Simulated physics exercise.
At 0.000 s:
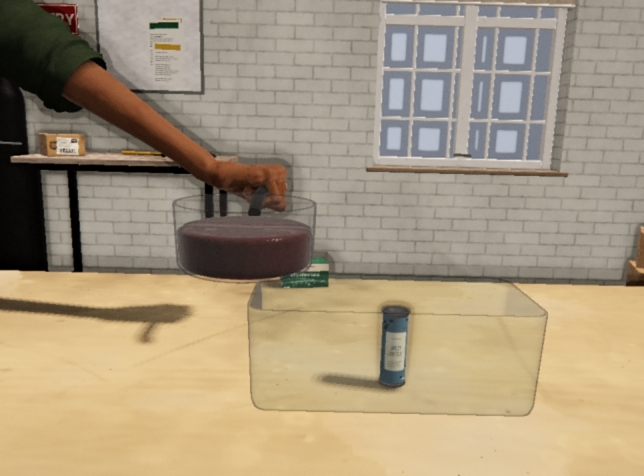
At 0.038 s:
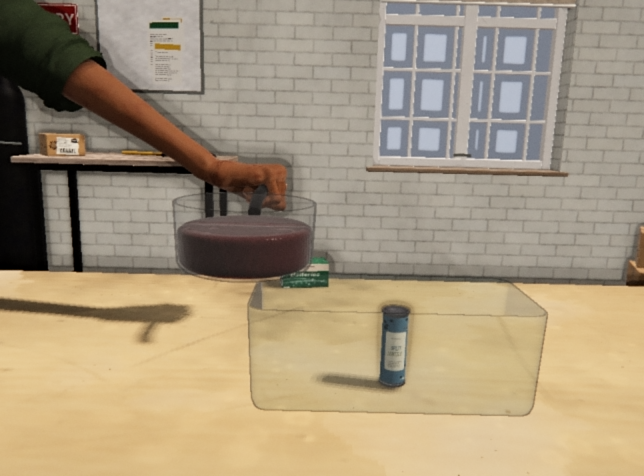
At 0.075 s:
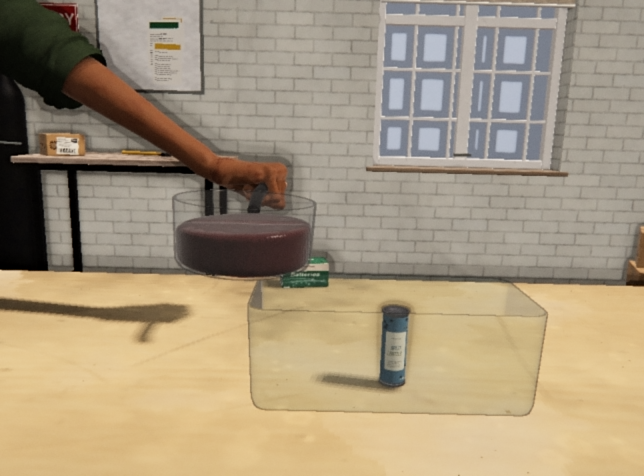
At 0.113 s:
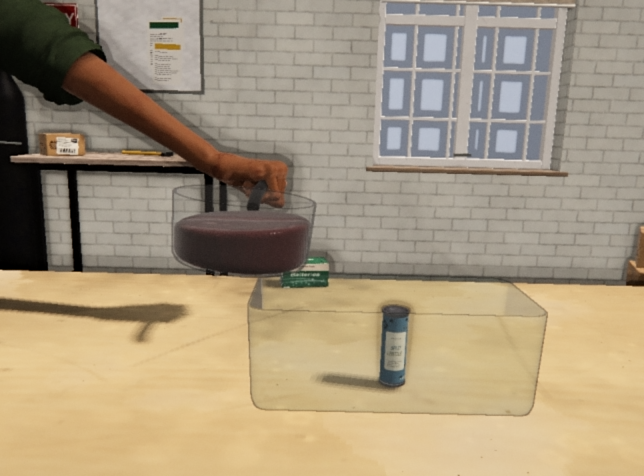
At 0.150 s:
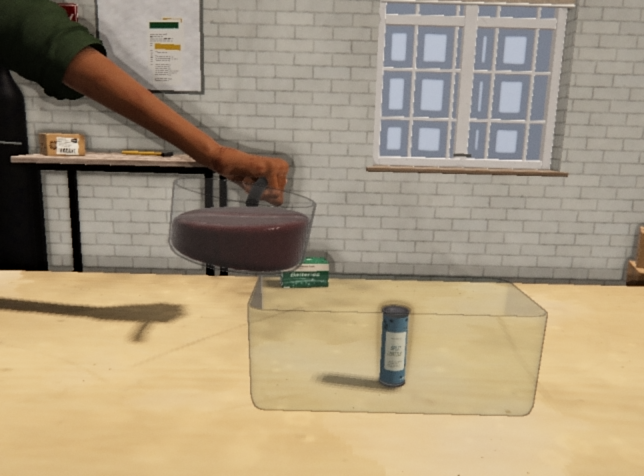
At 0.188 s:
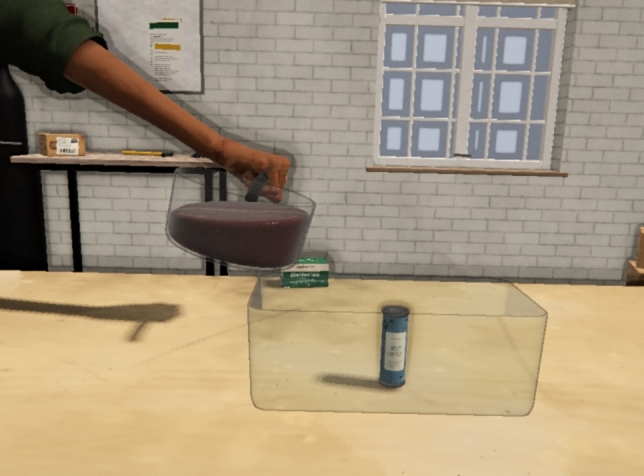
We see a hand holding a small clear pot of dark red wine above and beside an empty oblong basin, with a blue tin near it on a table; the hand slowly tilts the pot slightly to the right.
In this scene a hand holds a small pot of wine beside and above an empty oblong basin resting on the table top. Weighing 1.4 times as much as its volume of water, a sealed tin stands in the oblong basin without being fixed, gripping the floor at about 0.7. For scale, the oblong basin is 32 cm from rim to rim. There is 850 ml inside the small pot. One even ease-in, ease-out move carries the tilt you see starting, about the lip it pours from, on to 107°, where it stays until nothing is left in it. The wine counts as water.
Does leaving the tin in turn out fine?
Yes.
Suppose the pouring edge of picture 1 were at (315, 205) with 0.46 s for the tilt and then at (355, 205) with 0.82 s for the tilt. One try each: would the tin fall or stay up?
Run one: It does not tip. Run two: It does not tip.
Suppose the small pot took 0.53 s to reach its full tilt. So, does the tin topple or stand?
Well, the tin simply holds firm.
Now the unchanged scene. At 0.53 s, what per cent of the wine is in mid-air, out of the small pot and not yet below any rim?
Near 34 per cent at that time.
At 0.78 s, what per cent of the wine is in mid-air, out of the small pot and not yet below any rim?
About 18 per cent.
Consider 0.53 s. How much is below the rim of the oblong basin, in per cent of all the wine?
Roughly 1 per cent.
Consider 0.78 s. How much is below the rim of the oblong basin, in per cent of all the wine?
Roughly 74 percent of it.
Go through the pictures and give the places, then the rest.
It leans 0°; its right rim is at (315, 206); the wine meets the walls at (181, 225) and (312, 229); the oblong basin's rim runs from (255, 291) to (527, 297); the tin's top is at (396, 314), in the first frame.
It leans 1°; its right rim is at (315, 206); the wine meets the walls at (181, 225) and (312, 227), in the second frame.
It leans 2°; its right rim is at (315, 206); the wine meets the walls at (180, 223) and (312, 225), in the third frame.
It leans 5°; its right rim is at (315, 206); the wine meets the walls at (178, 220) and (311, 222), in the fourth frame.
It leans 9°; its right rim is at (315, 206); the wine meets the walls at (176, 216) and (310, 218), in the fifth frame.
It leans 13°; its right rim is at (315, 206); the wine meets the walls at (174, 209) and (310, 214), in the sixth frame.
By 0.53 s the tilt is 77° and 65 per cent is still to pour; the tin stands where it began.
By 0.78 s the tilt is 106° and 8 per cent is still to pour; the tin stands where it began.
By 1.04 s the tilt is 107° and 0 per cent is still to pour; the tin stands where it began.
By 1.32 s the tilt is 107° and 0 per cent is still to pour; the tin stands where it began.
At rest the tin stands where it began.
